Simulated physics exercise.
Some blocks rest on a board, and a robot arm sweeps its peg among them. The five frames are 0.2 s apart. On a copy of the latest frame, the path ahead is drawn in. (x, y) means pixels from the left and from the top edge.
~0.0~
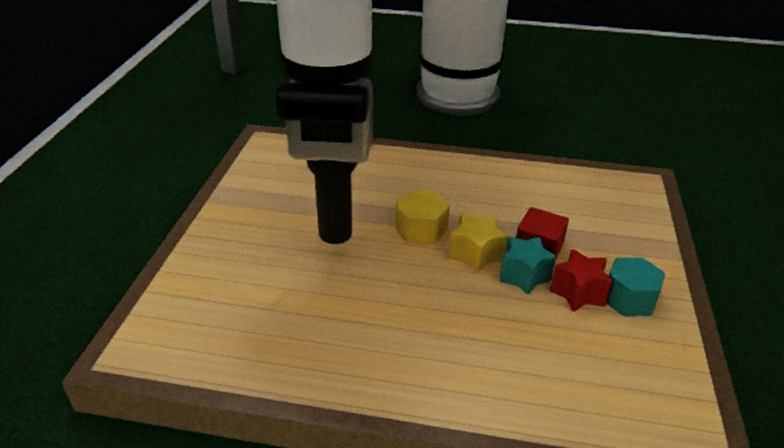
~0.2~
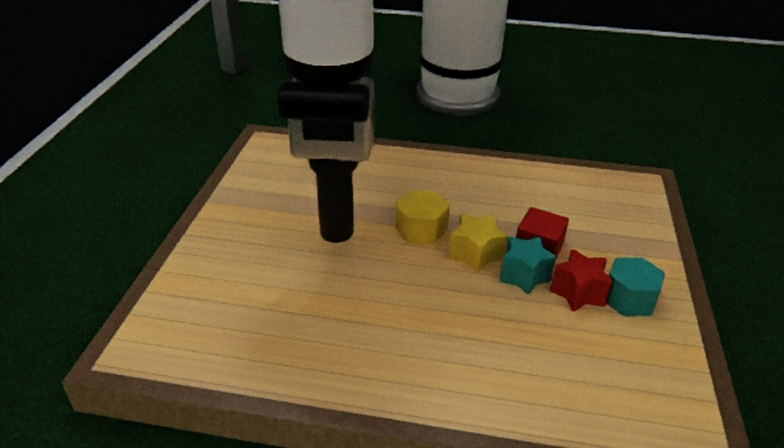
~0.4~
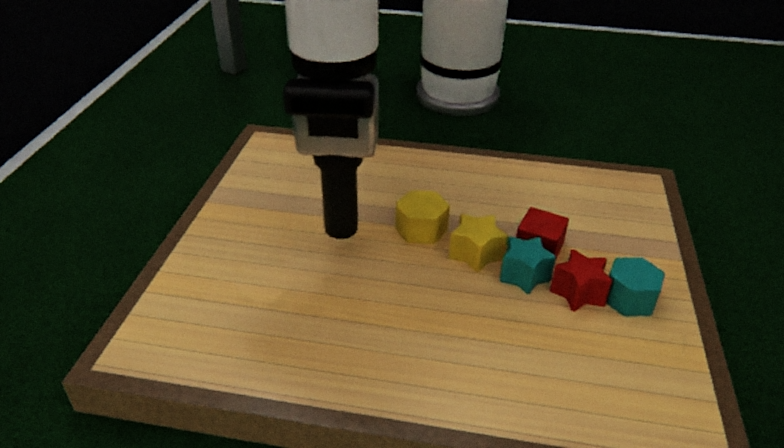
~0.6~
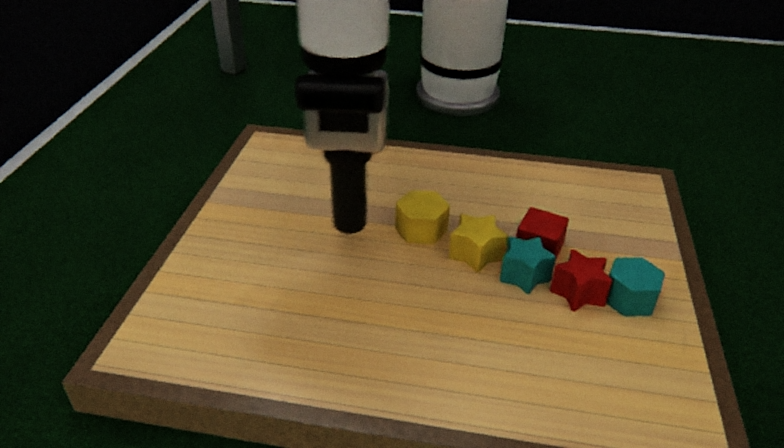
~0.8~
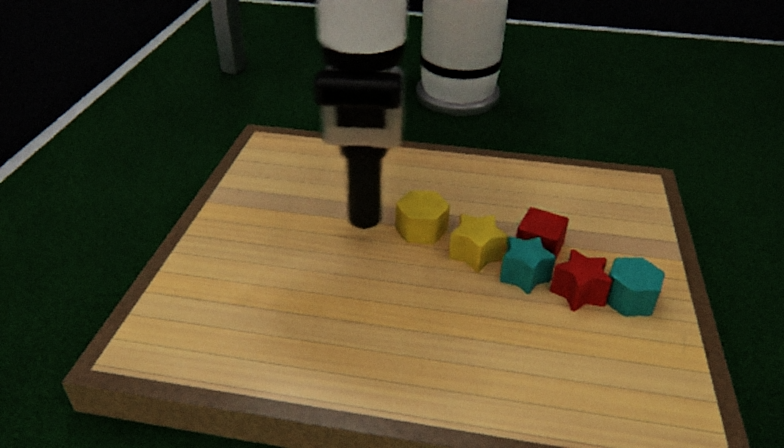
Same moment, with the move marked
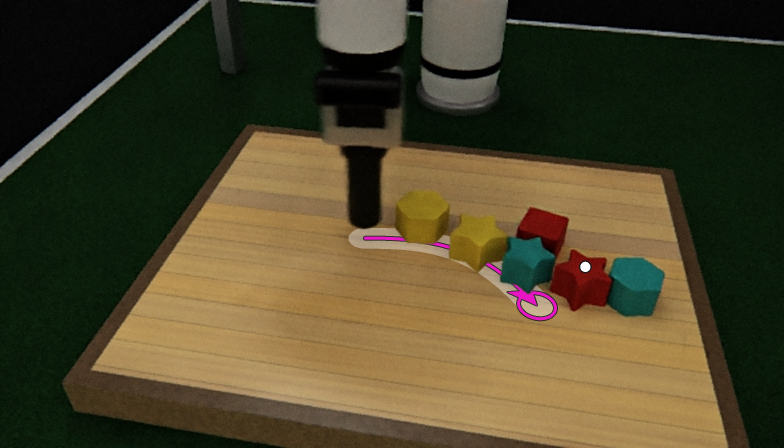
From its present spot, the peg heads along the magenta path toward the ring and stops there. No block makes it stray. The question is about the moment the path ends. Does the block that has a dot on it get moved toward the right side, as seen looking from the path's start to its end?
That would be a yes.
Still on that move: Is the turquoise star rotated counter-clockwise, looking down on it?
Final answer: No.
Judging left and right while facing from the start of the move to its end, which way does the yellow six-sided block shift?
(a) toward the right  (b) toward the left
I choose b.
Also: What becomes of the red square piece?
Here's my answer: The red square piece gets displaced.
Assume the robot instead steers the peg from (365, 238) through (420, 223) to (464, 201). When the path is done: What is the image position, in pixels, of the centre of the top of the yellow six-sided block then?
Its top middle will sit at (494, 196).
The drawn path runs from (365, 238) by way of (430, 243) and (489, 265) to (537, 306); the dot is on the red star.
The first path, step by step. One third of the way, peg (431, 225); yellow six-sided block (453, 198), turned 30° anticlockwise.
Two thirds of the way, peg (492, 248); yellow six-sided block (455, 197), turned 40° anticlockwise; yellow star (531, 243), turned 15° anticlockwise; turquoise star (563, 269), turned 30° clockwise; red square piece (560, 223), turned 35° anticlockwise; red star (608, 285), turned 25° anticlockwise.
At the end, peg (541, 287); yellow six-sided block (455, 197), turned 40° anticlockwise; yellow star (560, 253), turned 55° anticlockwise; turquoise star (589, 283), turned 75° clockwise; red square piece (567, 225), turned 50° anticlockwise; red star (639, 301), turned 60° anticlockwise.
